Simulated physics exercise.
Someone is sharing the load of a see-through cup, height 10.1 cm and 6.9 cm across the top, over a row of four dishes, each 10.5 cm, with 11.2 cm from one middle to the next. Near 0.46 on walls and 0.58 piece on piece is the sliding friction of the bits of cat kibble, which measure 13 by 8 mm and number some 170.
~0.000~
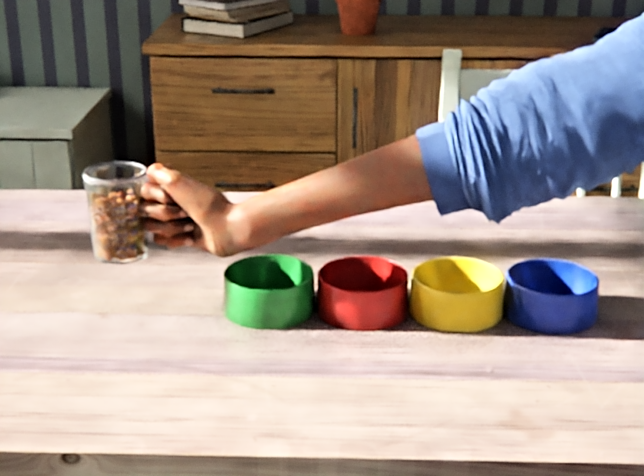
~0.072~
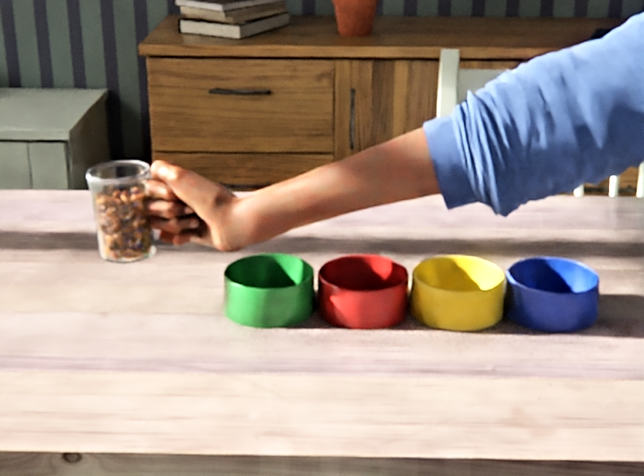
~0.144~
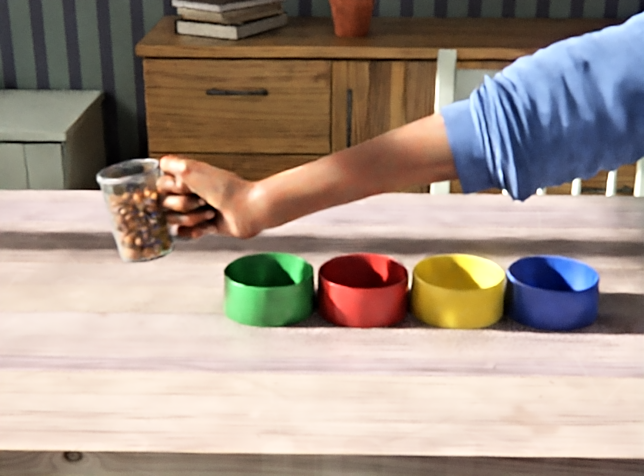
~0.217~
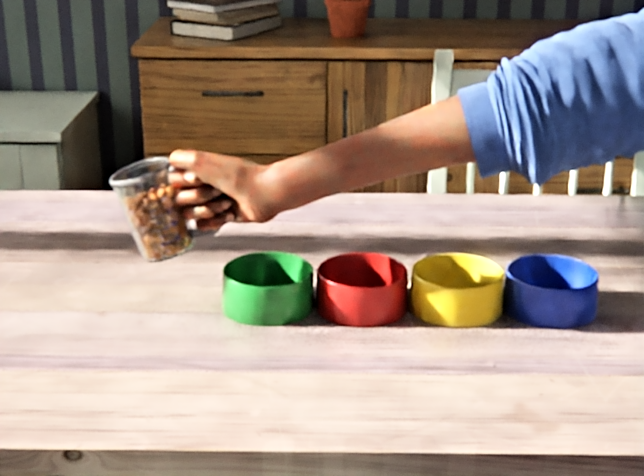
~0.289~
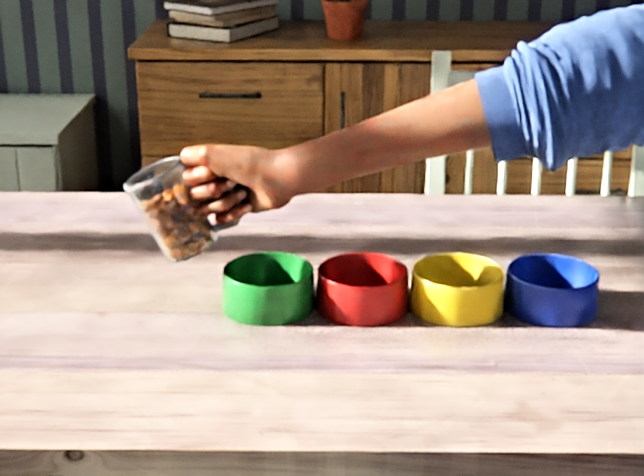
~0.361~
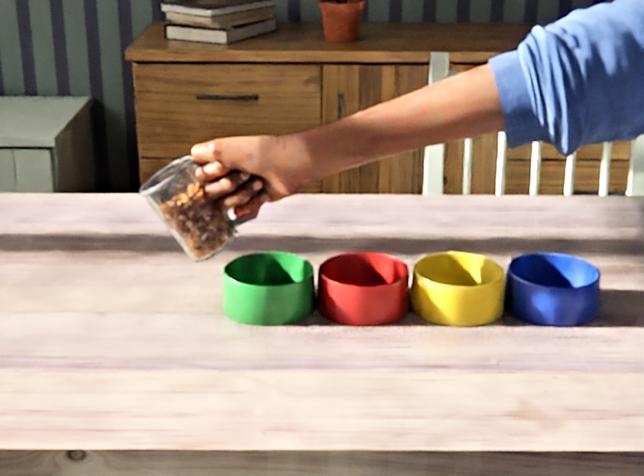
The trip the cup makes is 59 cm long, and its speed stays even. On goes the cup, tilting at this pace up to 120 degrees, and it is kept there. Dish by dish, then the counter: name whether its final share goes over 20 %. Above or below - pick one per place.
Red: Above; blue: Below; green: Below; yellow: Above; counter: Below.
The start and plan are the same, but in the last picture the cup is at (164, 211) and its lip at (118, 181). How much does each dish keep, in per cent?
Per cent kept: Red 80, blue 0, green 10, yellow 10.
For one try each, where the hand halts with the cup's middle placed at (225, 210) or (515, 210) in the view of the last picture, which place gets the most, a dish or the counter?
Try 1 - counter; try 2 - red.
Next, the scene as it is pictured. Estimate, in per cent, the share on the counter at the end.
5 %.
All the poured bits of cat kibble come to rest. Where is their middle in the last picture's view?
(387, 297) or so.
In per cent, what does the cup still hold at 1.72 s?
Close to 0 in a hundred.
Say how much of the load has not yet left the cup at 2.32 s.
0 %.
After 1.18 s, tilt 118 degrees; cup holds 85 %, red 10 %.
After 1.72 s, tilt 120 degrees; cup holds 0 %, red 60 %, yellow 35 %.
Then, at 2.32 s, tilt 120 degrees; cup holds 0 %, red 60 %, yellow 35 %.
At rest (2.6 s), red 60 %, blue 0 %, green 0 %, yellow 35 %, counter 5 %.
